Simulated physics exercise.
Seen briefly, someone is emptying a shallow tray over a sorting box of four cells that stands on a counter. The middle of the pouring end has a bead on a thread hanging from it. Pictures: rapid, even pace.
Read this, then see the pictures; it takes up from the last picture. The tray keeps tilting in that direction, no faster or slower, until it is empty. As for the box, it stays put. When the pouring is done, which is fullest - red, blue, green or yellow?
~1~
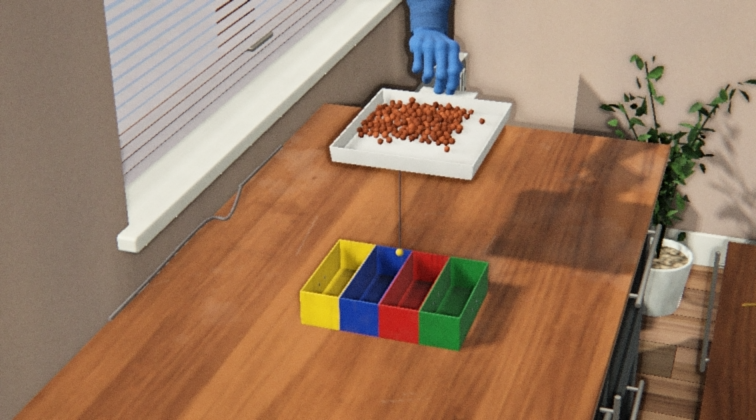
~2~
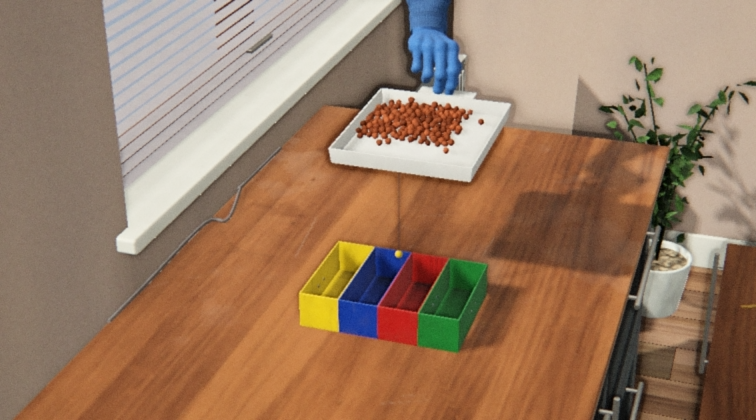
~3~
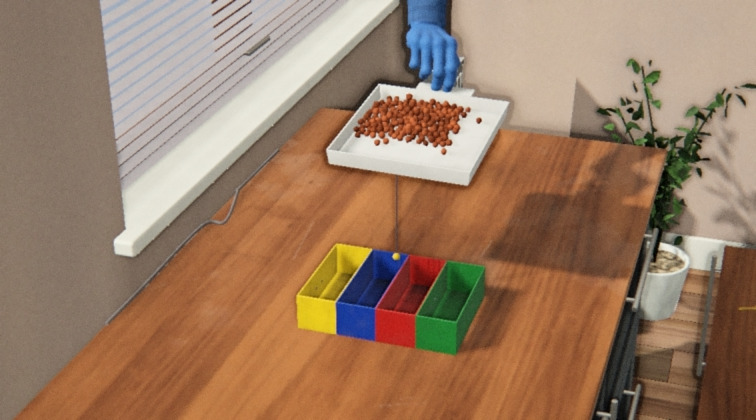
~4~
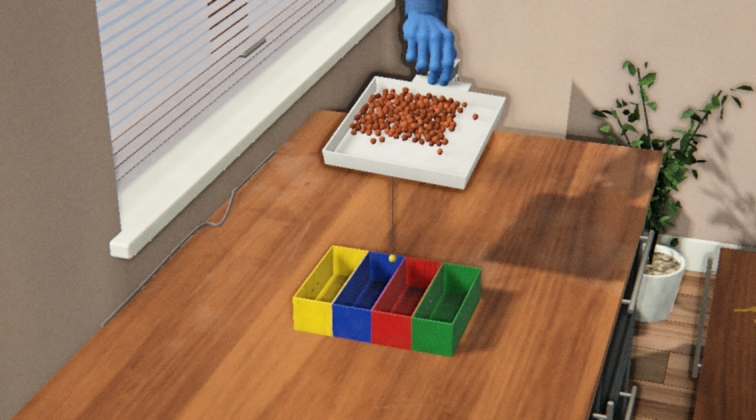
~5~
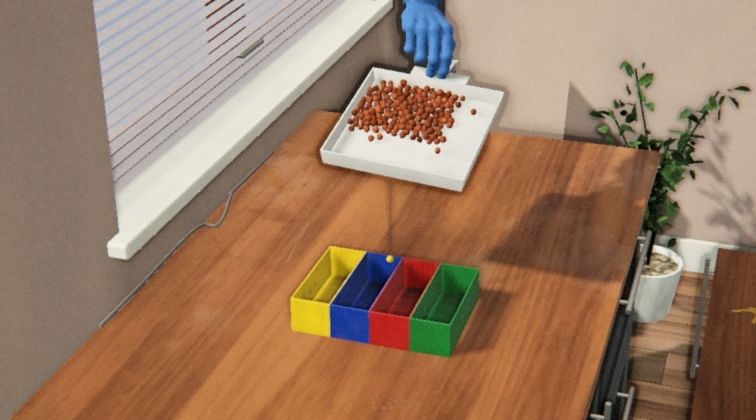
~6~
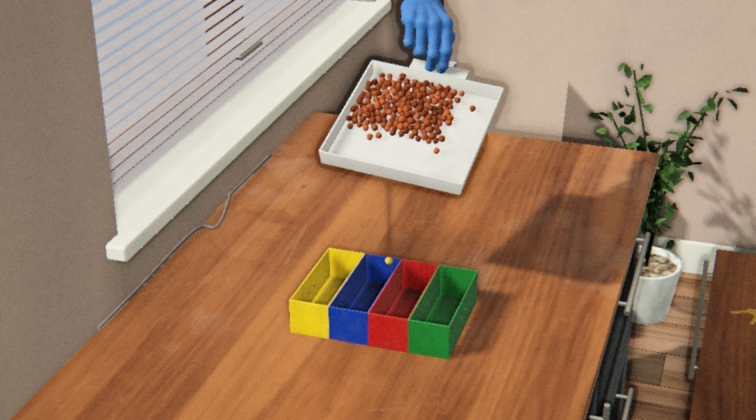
Fullest: The green cell.
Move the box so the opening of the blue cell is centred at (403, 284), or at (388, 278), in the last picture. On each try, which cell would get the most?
The cell in red, then that red cell.
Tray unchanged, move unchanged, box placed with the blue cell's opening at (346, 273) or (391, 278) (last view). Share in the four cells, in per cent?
Well, you'd get about 50 per cent and then about 100 per cent.
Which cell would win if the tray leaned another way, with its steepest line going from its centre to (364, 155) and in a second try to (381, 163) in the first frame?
Case 1 - the cell in yellow. Case 2 - that yellow cell.
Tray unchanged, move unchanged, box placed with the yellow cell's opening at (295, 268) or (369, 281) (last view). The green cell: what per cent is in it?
First try: Roughly 30 per cent; second try: Roughly 10 per cent.
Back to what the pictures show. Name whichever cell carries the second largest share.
I'd say the cell in red takes second place.
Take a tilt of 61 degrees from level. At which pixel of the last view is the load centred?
In the last view, the load is centred close to (426, 164).
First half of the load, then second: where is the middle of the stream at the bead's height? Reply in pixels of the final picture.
First part (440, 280), rest (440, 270).
Soon after the last picture, tray tipped steeply; nearly all on the tray; a stray few in the green cell; a small part falling or outside the box.
A little later, tray tipped past a quarter turn; most on the tray; a small part in the green cell; a stray few in the red cell; a small part falling or outside the box.
Later still, tray tipped past a quarter turn; about two thirds in the green cell; about a quarter in the red cell; a stray few in the blue cell; a small part falling or outside the box.
At rest, tray tipped past a quarter turn; about two thirds in the green cell; about a quarter in the red cell; a stray few in the blue cell; none in the yellow cell; a small part outside the box.
